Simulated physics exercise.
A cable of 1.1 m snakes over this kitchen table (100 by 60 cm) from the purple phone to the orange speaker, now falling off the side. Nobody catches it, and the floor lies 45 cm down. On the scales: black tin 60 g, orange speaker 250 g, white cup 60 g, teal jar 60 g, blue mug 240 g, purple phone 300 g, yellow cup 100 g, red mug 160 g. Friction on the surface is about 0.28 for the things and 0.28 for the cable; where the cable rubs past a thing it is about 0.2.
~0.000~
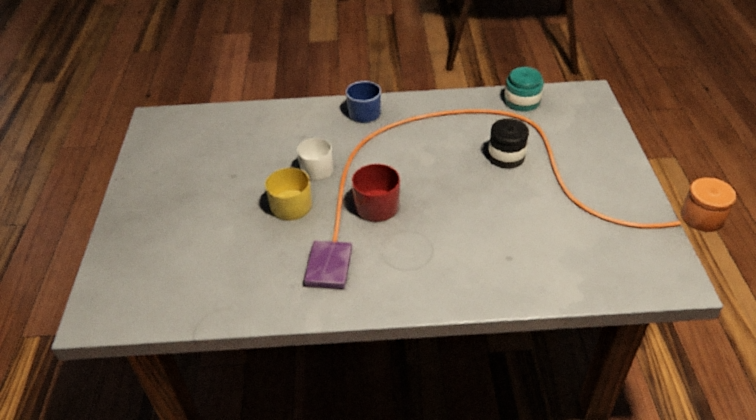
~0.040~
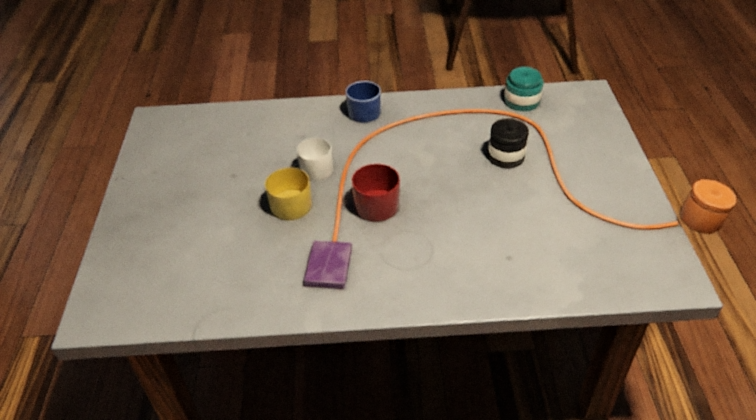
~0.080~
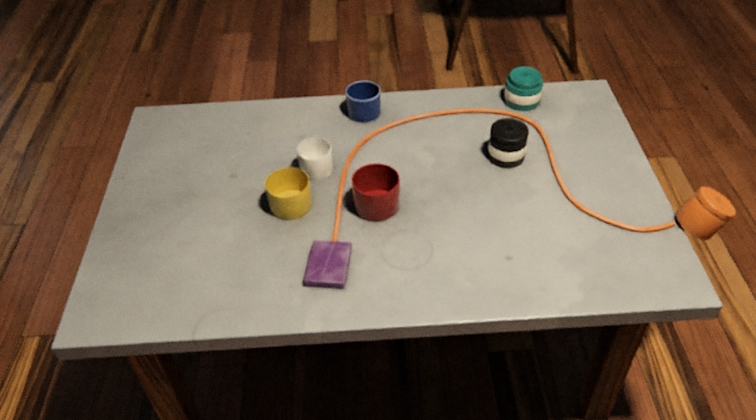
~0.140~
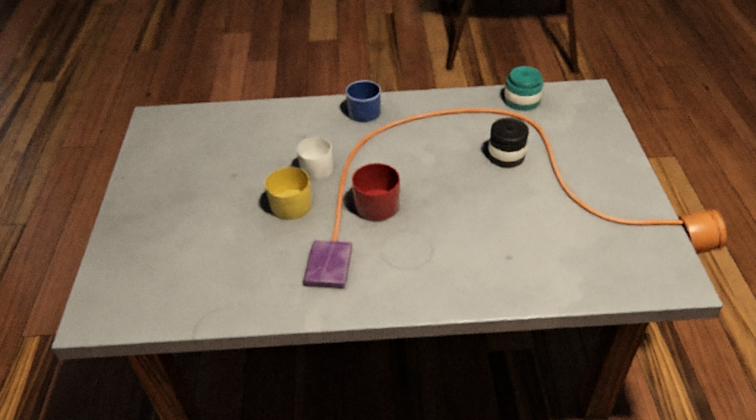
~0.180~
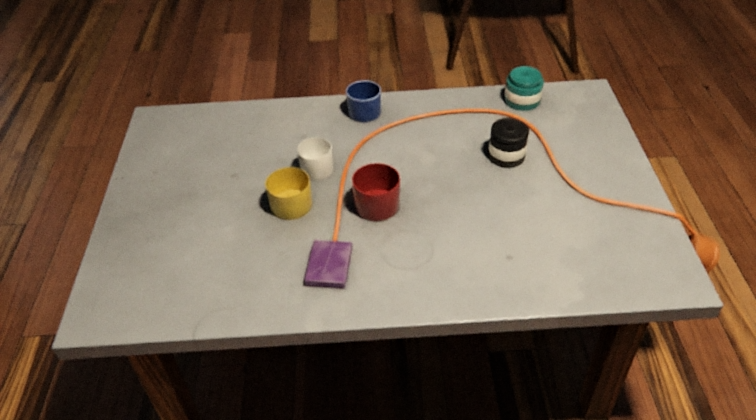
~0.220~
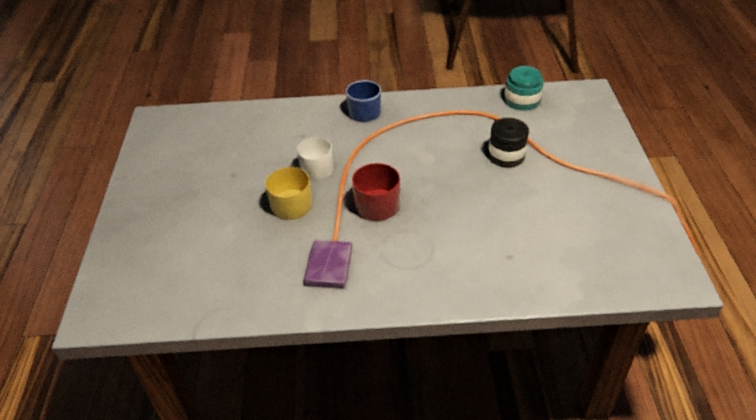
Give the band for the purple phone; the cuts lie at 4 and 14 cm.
Verdict: The purple phone hardly moves.
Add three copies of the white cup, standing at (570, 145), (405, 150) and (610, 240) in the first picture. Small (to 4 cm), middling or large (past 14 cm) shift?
In that order: Small, large, small.
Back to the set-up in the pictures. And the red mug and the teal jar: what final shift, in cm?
About: Red mug 4 cm, teal jar 0 cm.
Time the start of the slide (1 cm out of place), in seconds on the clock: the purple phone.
About: Purple phone not at all.
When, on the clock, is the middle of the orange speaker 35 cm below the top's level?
That is: 0.32 s.
By 0.5 s, the cable's tail end at (336, 242); black tin 12 cm off its start, red mug 3 cm off its start, orange speaker over the edge.
By 0.7 s, the cable's tail end at (336, 242); black tin 21 cm off its start, red mug 3 cm off its start, orange speaker over the edge.
By 1.0 s, the cable's tail end at (336, 242); black tin 21 cm off its start at (555, 207), red mug 3 cm off its start at (388, 187), orange speaker over the edge.
By 1.2 s, the cable's tail end at (336, 242); black tin 21 cm off its start, red mug 3 cm off its start, orange speaker over the edge.
By 2.4 s, the cable's tail end at (336, 242); purple phone 1 cm off its start at (330, 258), black tin 21 cm off its start at (555, 207), red mug 3 cm off its start at (388, 187), orange speaker over the edge.
